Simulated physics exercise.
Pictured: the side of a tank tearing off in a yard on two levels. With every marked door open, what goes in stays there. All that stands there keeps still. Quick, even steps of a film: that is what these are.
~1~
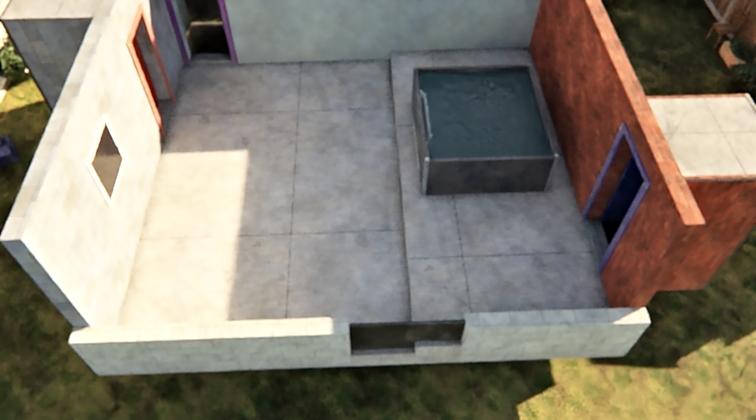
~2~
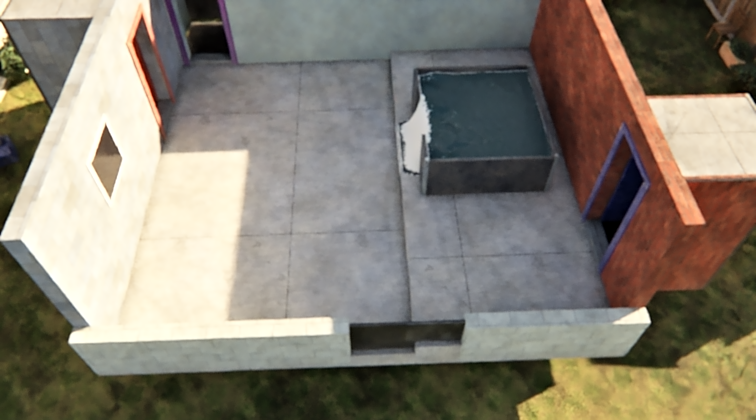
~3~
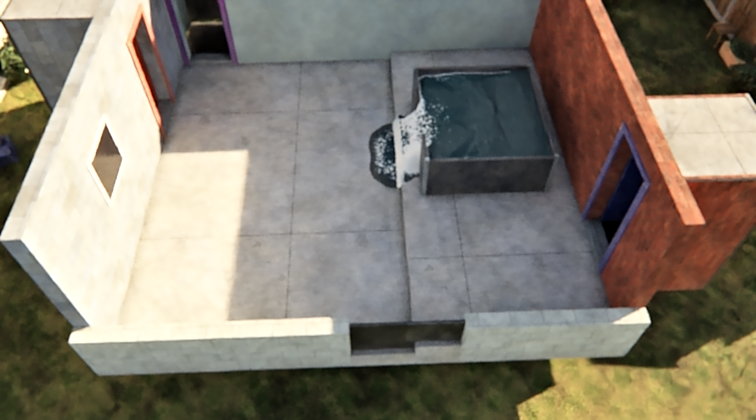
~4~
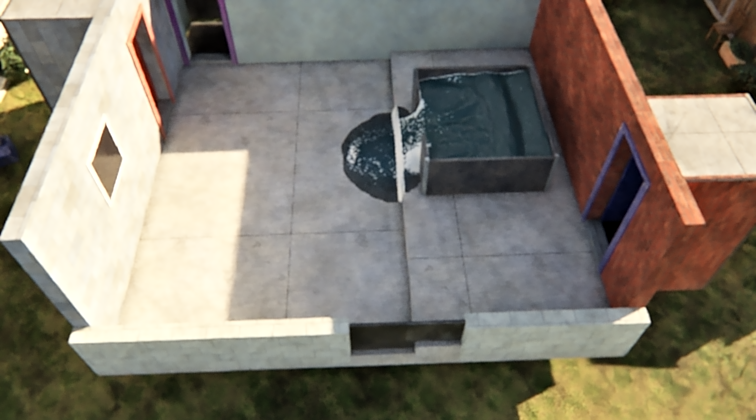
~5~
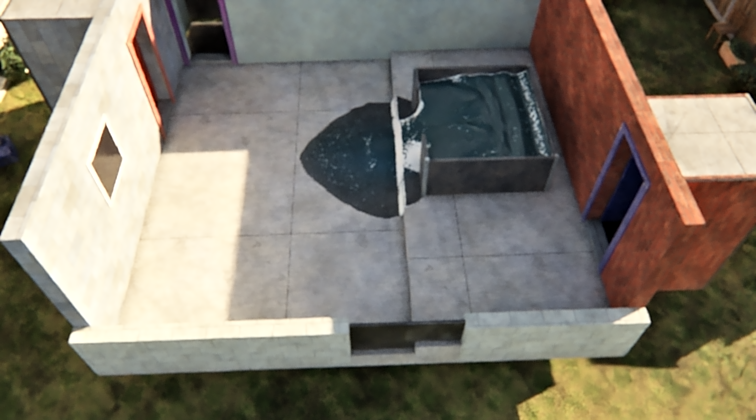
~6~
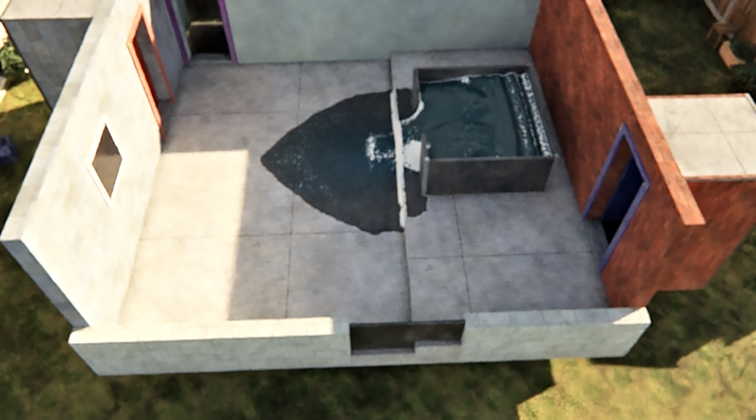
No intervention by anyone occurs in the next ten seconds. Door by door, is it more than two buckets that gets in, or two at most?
The purple door will be deluged; the blue door will not go over two buckets; the red door will be deluged.
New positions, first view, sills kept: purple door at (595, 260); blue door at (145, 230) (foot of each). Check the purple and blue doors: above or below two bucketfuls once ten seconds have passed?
Lab note - purple door stays within, blue door overshoots.
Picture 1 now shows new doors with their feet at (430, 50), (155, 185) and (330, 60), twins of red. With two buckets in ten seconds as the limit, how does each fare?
Lab note, doors in listed order: Under the limit, over the limit, under the limit.
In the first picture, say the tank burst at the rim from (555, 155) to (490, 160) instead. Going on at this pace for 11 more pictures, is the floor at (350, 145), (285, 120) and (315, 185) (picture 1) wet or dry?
Untouched, untouched, untouched.
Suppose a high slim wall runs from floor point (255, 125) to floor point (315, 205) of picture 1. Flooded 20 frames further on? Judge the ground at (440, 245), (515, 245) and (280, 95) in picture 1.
Reading them off in sequence: Spared, spared, swamped.
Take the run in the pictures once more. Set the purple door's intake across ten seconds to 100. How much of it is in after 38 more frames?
About 75 per cent.
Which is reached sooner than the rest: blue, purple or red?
That's the one in red.
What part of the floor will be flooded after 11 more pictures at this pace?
Close to 55 percent, by my reckoning.
A moment on, water covers 35 % of the floor; the purple door not reached, the blue door not reached, the red door wet at the sill, nothing in.
Next, water covers 55 % of the floor; the purple door wet at the sill, nothing in, the blue door not reached, the red door over two buckets in.
Then, water covers 55 % of the floor; the purple door over two buckets in, the blue door not reached, the red door far over two buckets in.
Later, water covers 65 % of the floor; the purple door far over two buckets in, the blue door not reached, the red door far over two buckets in.
In the end, water covers 65 % of the floor; the purple door far over two buckets in, the blue door not reached, the red door far over two buckets in.
